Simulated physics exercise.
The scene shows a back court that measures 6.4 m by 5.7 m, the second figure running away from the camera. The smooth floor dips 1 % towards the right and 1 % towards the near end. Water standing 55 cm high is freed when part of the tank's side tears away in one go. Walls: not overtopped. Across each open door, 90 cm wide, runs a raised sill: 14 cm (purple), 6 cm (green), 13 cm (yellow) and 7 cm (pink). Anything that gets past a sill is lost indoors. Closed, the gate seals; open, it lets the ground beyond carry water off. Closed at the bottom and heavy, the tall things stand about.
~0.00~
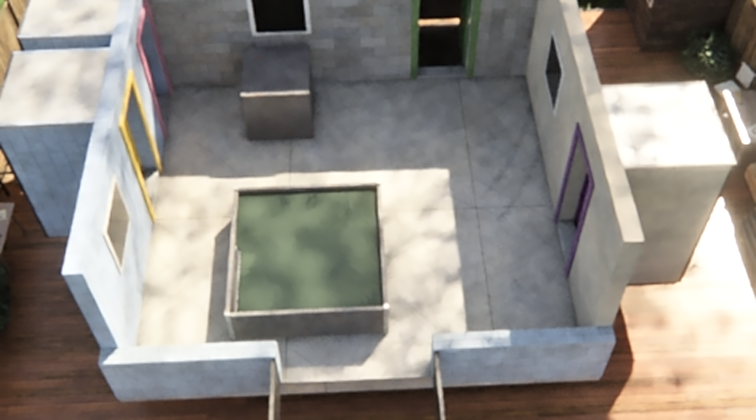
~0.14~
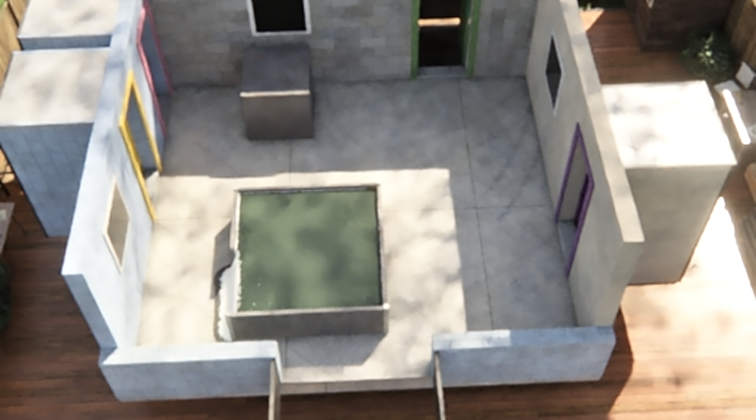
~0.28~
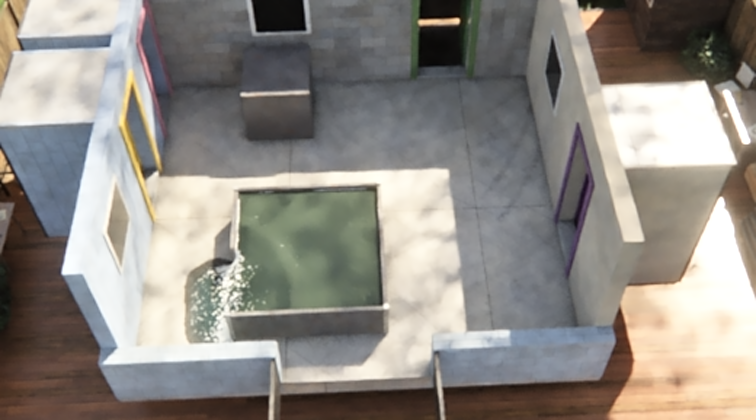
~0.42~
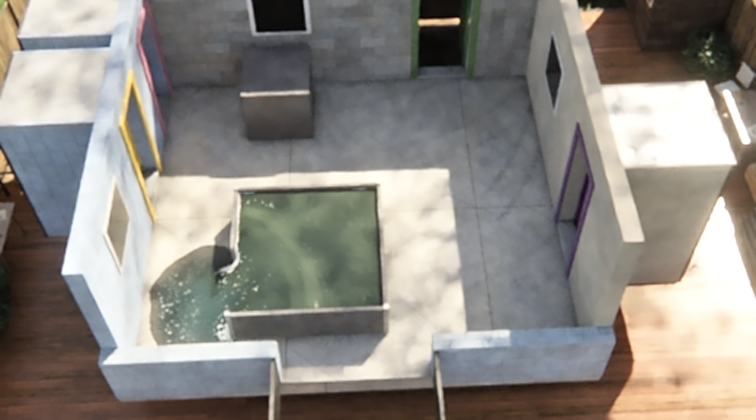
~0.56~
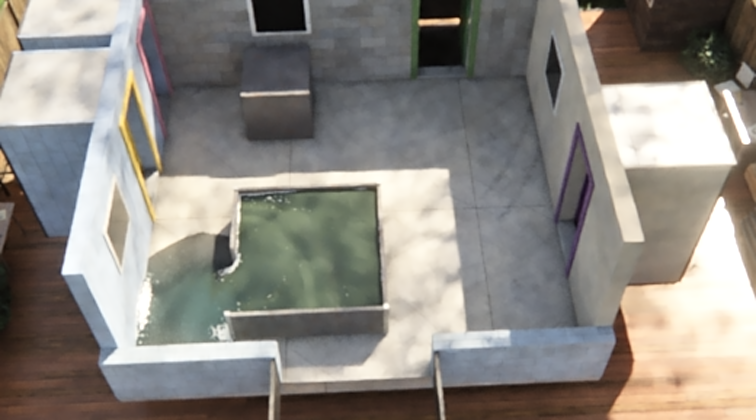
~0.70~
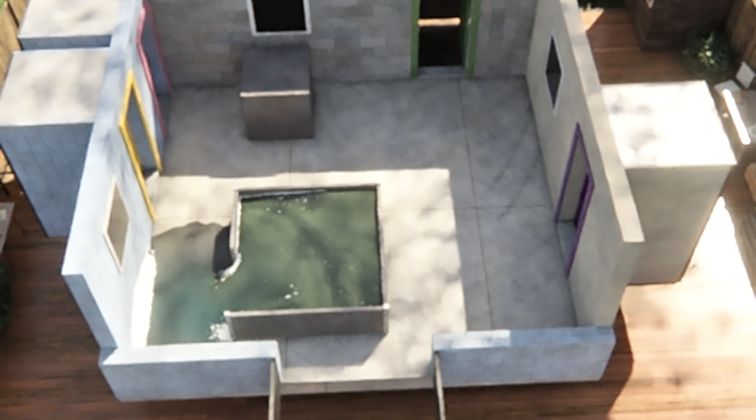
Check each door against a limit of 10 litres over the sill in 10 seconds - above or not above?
Outcome: Purple door: Fails to top it; green door: Fails to top it; yellow door: Fails to top it; pink door: Tops it.
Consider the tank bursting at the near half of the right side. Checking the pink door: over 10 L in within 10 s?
Then the pink door ends up within bounds.
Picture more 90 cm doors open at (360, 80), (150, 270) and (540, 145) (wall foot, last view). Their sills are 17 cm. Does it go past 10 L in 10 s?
In turn: Short of it, beyond it, short of it.
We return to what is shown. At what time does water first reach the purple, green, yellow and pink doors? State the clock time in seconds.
Purple: 4.5 s; green: 5.0 s; yellow: 1.2 s; pink: 2.2 s.
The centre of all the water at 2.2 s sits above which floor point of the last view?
Centre: Approx. (259, 282) px.
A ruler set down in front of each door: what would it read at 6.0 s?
Readings (cm): Purple = 4; green = 1; yellow = 7; pink = 16.
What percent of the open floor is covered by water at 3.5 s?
Covered: Roughly 45 per cent.
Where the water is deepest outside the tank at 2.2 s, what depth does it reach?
Max around 42 cm.
After 1.4 s water covers 10 % of the floor and is deepest (50 cm) near (133, 373); purple door not reached, green door not reached, yellow door 5 cm at the sill, 0 L in, pink door not reached.
After 2.2 s water covers 25 % of the floor and is deepest (42 cm) near (133, 373); purple door not reached, green door not reached, yellow door 7 cm at the sill, 0 L in, pink door 2 cm at the sill, 0 L in.
After 3.5 s water covers 45 % of the floor and is deepest (28 cm) near (133, 373); purple door not reached, green door not reached, yellow door 9 cm at the sill, 0 L in, pink door 4 cm at the sill, 0 L in.
After 6.0 s water covers 80 % of the floor and is deepest (20 cm) near (159, 372); purple door 4 cm at the sill, 0 L in, green door 1 cm at the sill, 0 L in, yellow door 7 cm at the sill, 0 L in, pink door 16 cm at the sill, 47 L in.
After 10.0 s water covers 90 % of the floor and is deepest (12 cm) near (172, 371); purple door 9 cm at the sill, 0 L in, green door 2 cm at the sill, 0 L in, yellow door 9 cm at the sill, 0 L in, pink door 9 cm at the sill, 111 L in.
